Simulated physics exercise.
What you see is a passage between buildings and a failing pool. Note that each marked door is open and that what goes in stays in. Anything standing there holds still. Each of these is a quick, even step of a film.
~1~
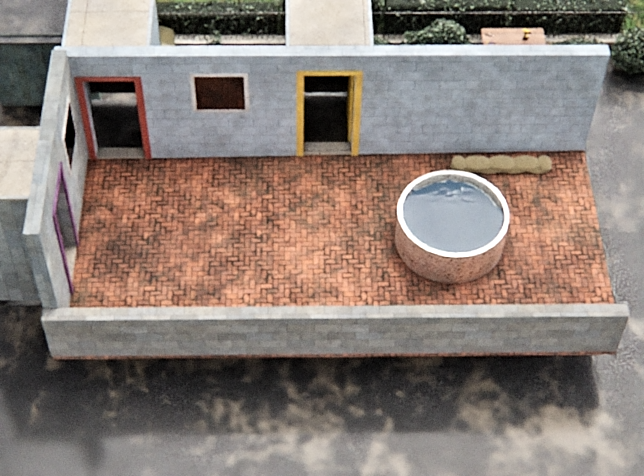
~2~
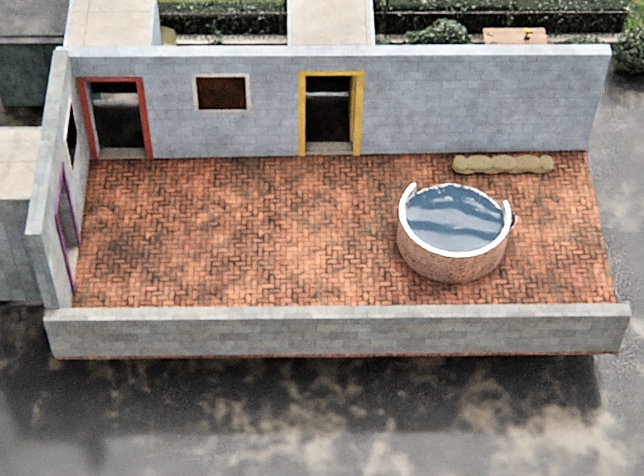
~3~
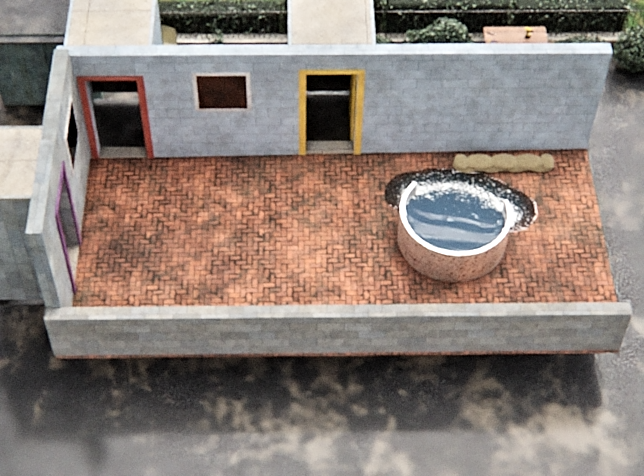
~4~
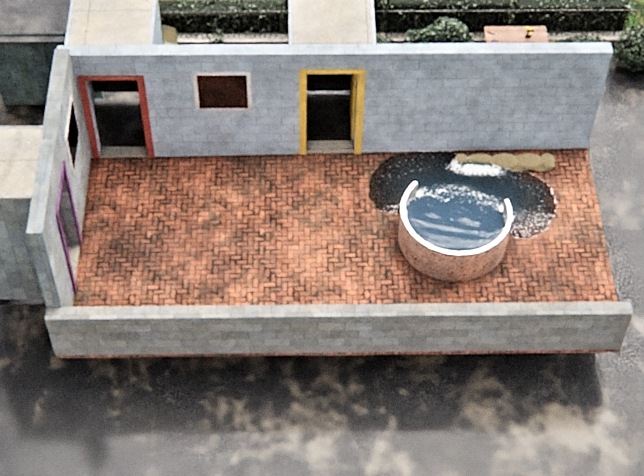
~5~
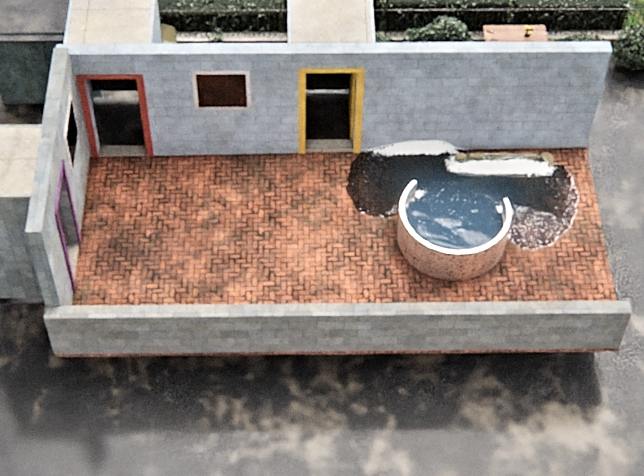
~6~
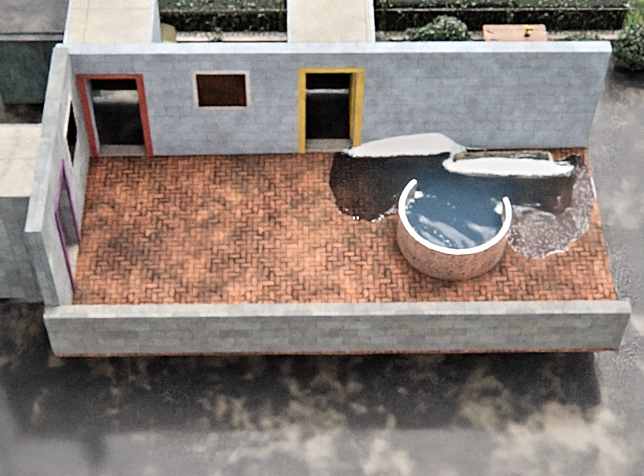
In a walled brick courtyard, a round pool's far side opens and water spreads to the back wall.
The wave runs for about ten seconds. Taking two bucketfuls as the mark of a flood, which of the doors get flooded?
The yellow door stays below the mark, the red door gets flooded, the purple door gets flooded.
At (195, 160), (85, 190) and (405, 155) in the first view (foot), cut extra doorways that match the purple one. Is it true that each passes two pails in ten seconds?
So it goes runs below, then runs above, then runs above.
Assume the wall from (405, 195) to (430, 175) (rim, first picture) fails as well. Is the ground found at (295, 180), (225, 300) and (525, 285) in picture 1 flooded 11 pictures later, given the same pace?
First soaked through, second kept bare, third kept bare.
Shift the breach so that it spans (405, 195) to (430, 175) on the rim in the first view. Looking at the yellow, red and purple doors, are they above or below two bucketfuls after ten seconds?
Yellow door: Beyond the mark; red door: Beyond the mark; purple door: Beyond the mark.
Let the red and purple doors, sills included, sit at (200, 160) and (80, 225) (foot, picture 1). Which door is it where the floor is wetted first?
That's the door marked yellow.
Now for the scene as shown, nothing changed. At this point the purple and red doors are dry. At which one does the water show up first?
It's the red one.
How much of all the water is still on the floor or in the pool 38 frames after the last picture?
Some 60 per cent.
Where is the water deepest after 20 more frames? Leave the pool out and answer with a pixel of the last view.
Point to roughly (84, 208).
A moment on, water covers 20 % of the floor; the yellow door wet at the sill, nothing in, the red door not reached, the purple door not reached.
Next, water covers 30 % of the floor; the yellow door under two buckets in, the red door not reached, the purple door not reached.
Then, water covers 60 % of the floor; the yellow door under two buckets in, the red door wet at the sill, nothing in, the purple door not reached.
Later, water covers 65 % of the floor; the yellow door under two buckets in, the red door under two buckets in, the purple door under two buckets in.
In the end, water covers 60 % of the floor; the yellow door under two buckets in, the red door over two buckets in, the purple door over two buckets in.
